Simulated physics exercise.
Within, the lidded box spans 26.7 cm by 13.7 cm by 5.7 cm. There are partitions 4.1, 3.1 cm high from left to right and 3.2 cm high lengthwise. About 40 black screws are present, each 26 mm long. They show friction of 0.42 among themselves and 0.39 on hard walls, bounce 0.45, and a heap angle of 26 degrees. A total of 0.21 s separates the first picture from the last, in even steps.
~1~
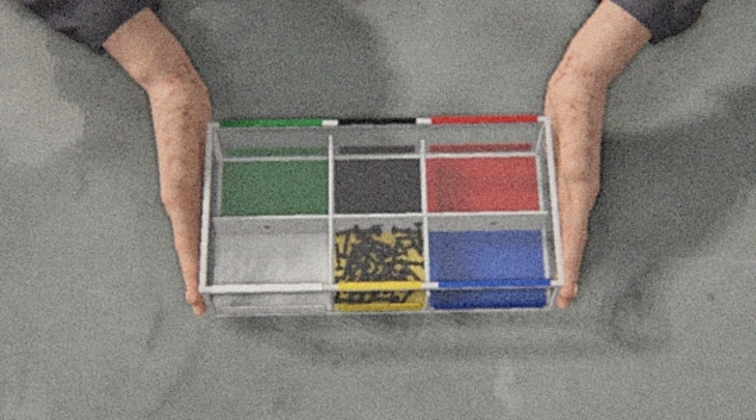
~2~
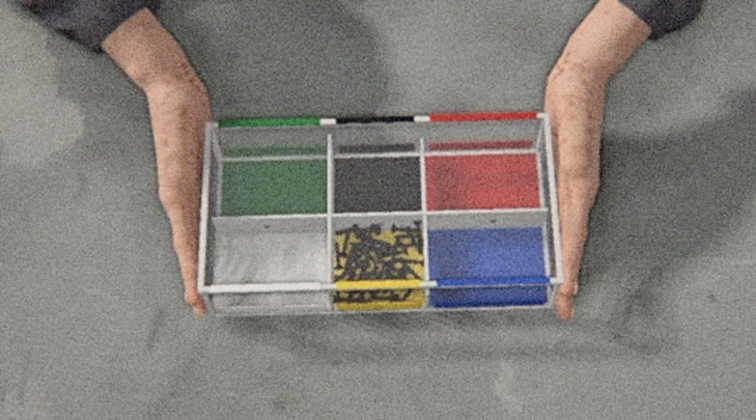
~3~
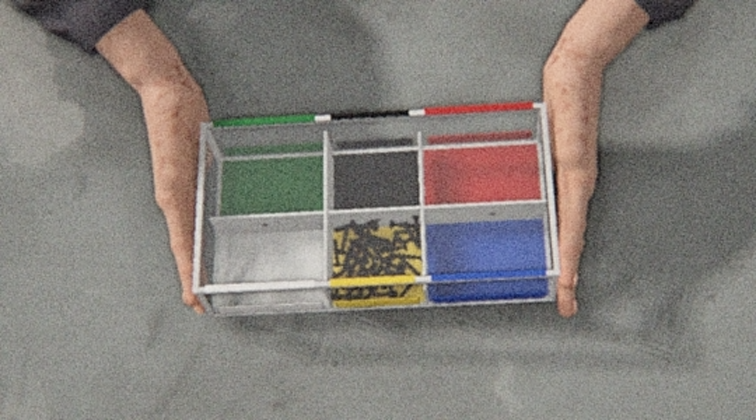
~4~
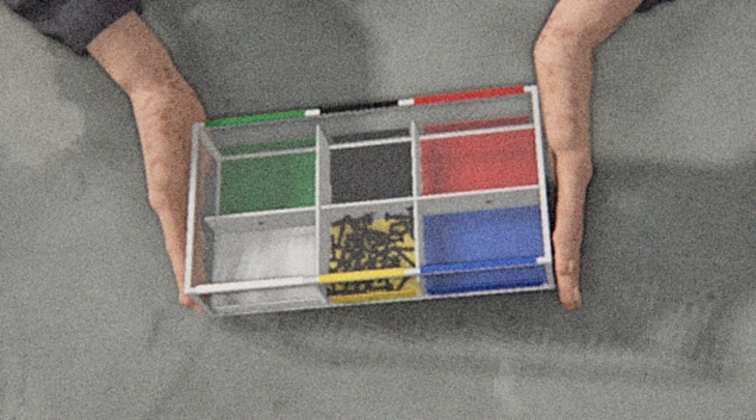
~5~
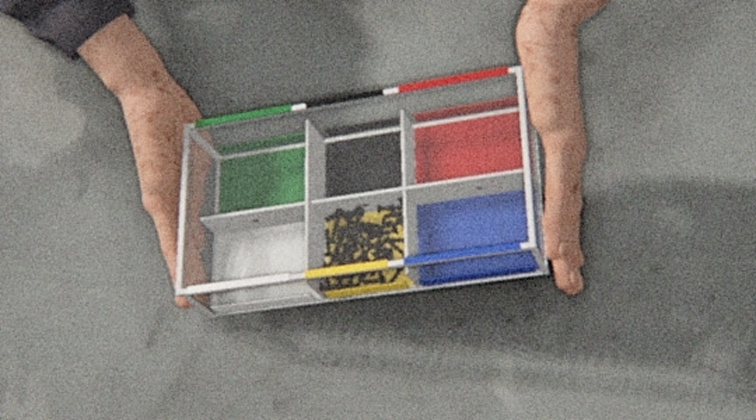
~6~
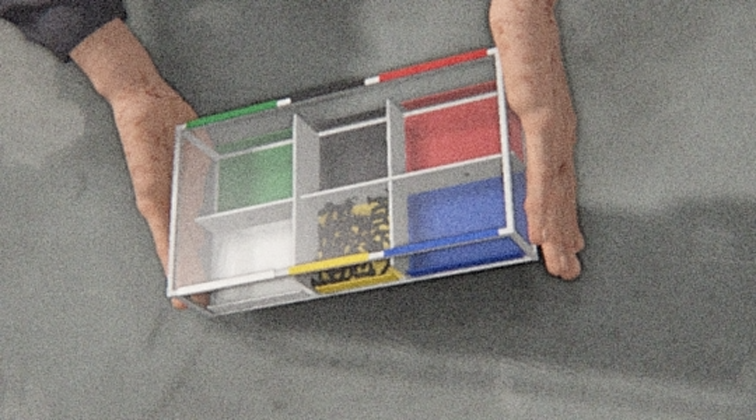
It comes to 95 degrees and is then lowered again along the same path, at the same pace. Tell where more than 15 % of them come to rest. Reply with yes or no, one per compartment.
Red no, blue no, green no, yellow yes, white yes, black no.
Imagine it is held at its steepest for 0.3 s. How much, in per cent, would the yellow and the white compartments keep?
Result - yellow: 65 %; white: 25 %.
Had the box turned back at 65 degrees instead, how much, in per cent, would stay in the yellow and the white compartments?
Yellow 95; white 5.
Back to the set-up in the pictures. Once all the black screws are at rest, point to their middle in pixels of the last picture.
After settling, the middle sits near (345, 269).
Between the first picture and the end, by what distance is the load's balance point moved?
I'd put the distance at roughly 5.0 cm.
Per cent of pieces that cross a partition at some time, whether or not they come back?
Around 35 in a hundred.
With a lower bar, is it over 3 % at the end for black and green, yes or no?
Note - black negative, green affirmative.
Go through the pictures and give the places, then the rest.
In the first frame, box tilt 0 degrees, front corners at (206, 288) and (558, 282); yellow 100 %.
In the second frame, box tilt 1 degrees, front corners at (204, 288) and (558, 279).
In the third frame, box tilt 5 degrees, front corners at (199, 288) and (554, 271), lowest corner left front.
In the fourth frame, box tilt 11 degrees, front corners at (191, 289) and (546, 258), lowest corner left front.
In the fifth frame, box tilt 17 degrees, front corners at (182, 290) and (530, 243), lowest corner left front.
In the sixth frame, box tilt 24 degrees, front corners at (174, 292) and (508, 229), lowest corner left front; yellow 100 %.
Then, 0.55 s after the last picture, tilt 94 degrees; yellow 85 %, white 10 %.
Then, 0.92 s after the last picture, tilt 38 degrees; green 5 %, yellow 65 %, white 30 %.
Then, 1.37 s after the last picture, tilt 0 degrees; green 5 %, yellow 65 %, white 30 %.
In the end, red 0 %, blue 0 %, green 5 %, yellow 65 %, white 30 %, black 0 %.
